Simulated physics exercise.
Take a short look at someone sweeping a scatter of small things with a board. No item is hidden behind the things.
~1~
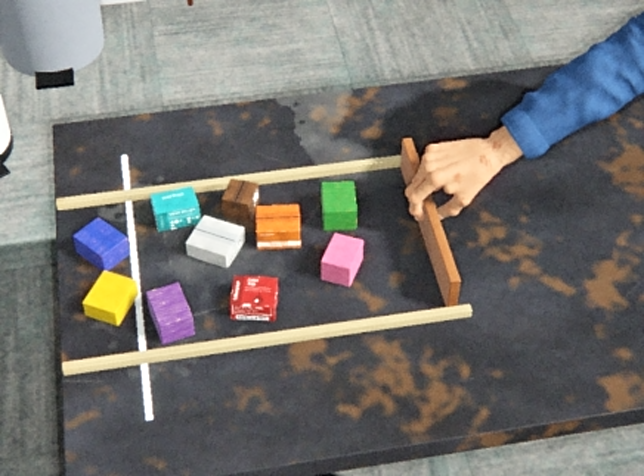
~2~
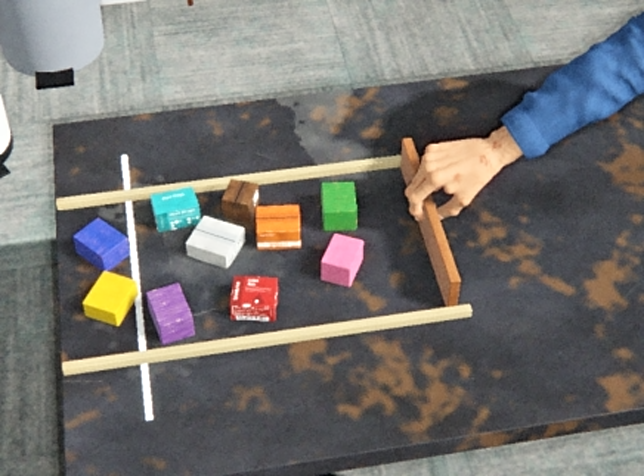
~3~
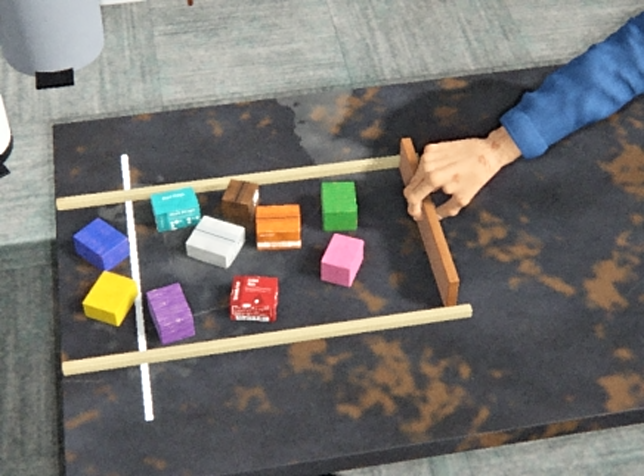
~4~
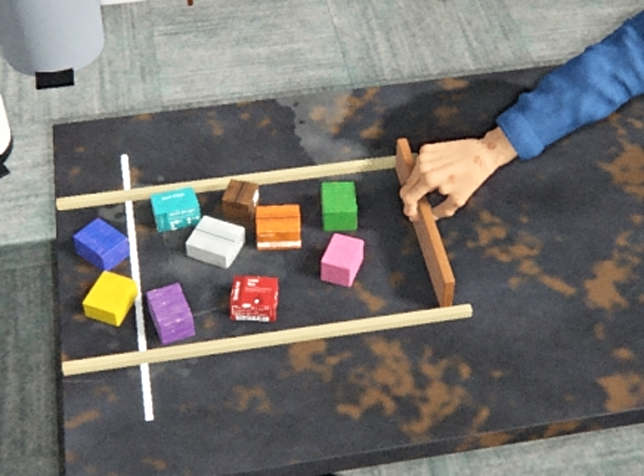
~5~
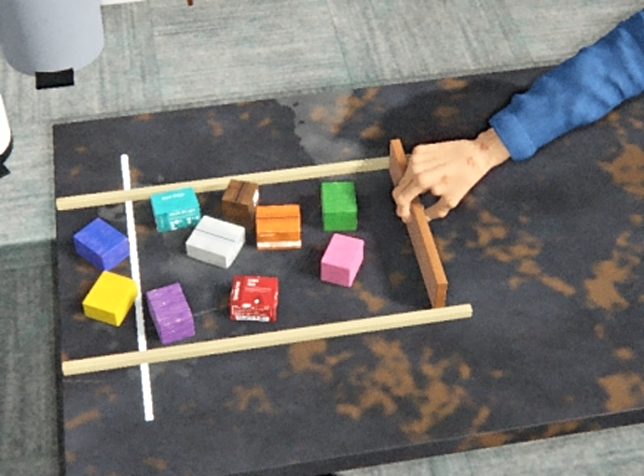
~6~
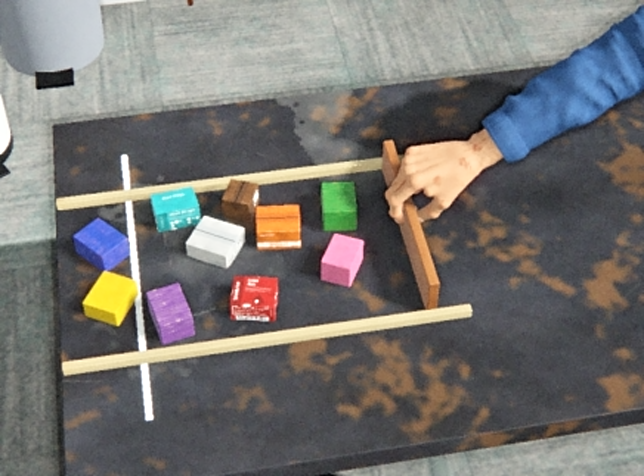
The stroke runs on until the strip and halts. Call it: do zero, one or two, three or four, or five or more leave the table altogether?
Three or four.
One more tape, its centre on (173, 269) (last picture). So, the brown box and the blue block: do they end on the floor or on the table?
Brown box - safe; blue block - gone.
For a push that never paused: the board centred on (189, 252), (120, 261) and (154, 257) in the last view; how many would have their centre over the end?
Over the end: 1, 3, 2.
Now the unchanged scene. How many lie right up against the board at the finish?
3 are in contact with it.
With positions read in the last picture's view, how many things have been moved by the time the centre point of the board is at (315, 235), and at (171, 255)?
Counts: 4 and 10.
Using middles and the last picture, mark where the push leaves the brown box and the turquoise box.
The brown box finishes at (113, 205); the turquoise box finishes at (75, 218).
Early on, none off yet; blue block at rest near (102, 245); yellow block at rest near (111, 298); purple block at rest near (170, 314).
Finally, the number that fall off is three or four; lost, white box, purple block and blue block.
